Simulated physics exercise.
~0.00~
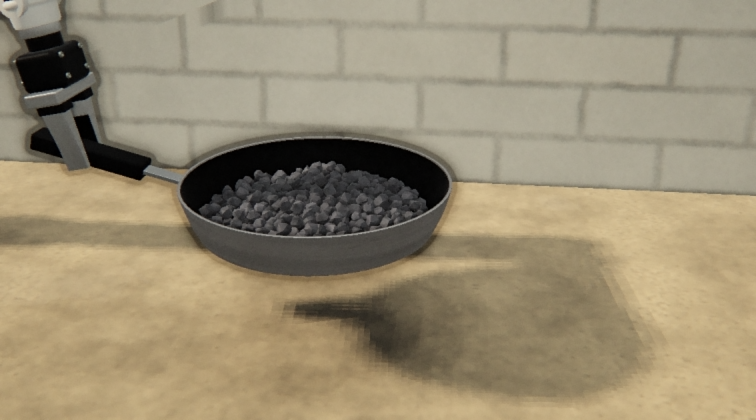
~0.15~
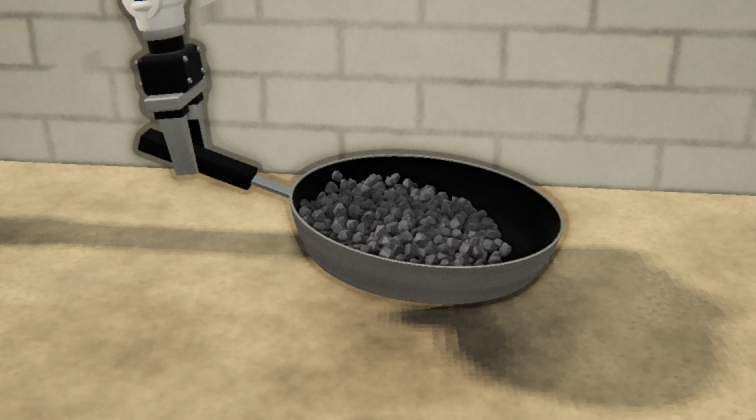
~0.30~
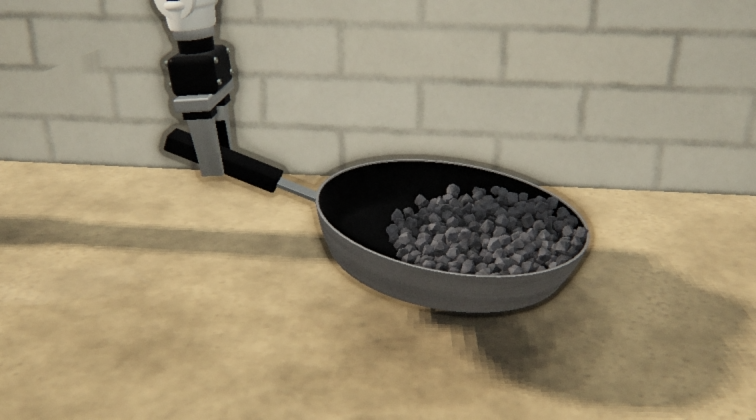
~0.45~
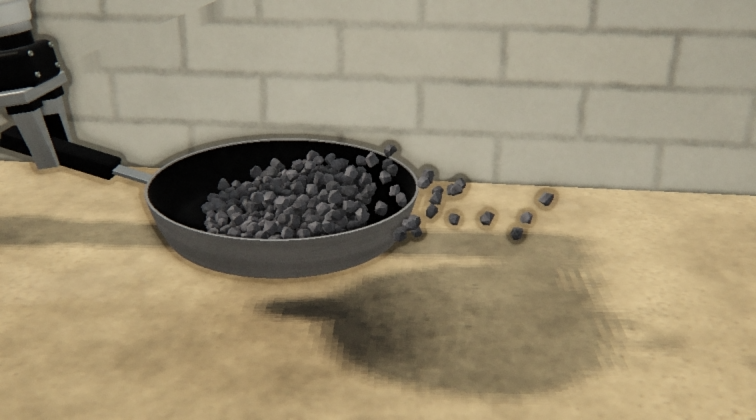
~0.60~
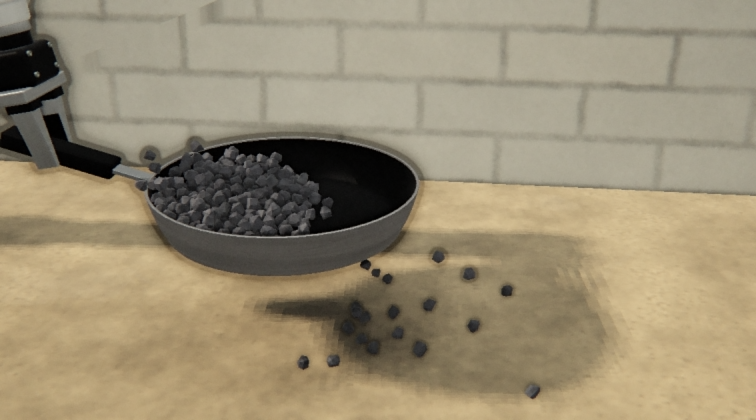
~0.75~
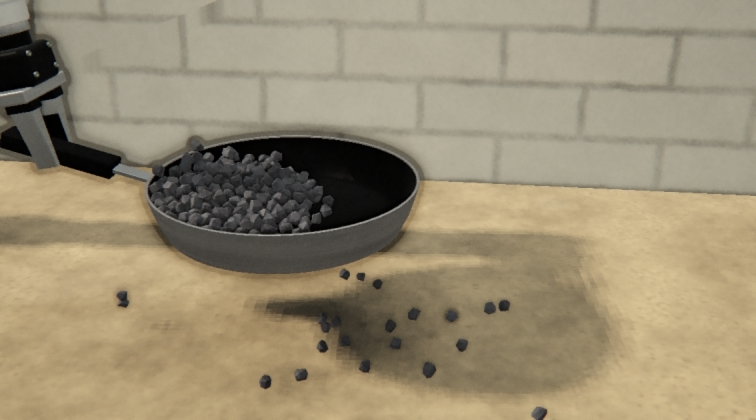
The footage shows a robot arm holding a frying pan heaped with small dark pebbles above a sandy surface, moving it right, then back left. Some pebbles fly over the right rim and scatter below, while most end up piled near the handle in the level, still pan.
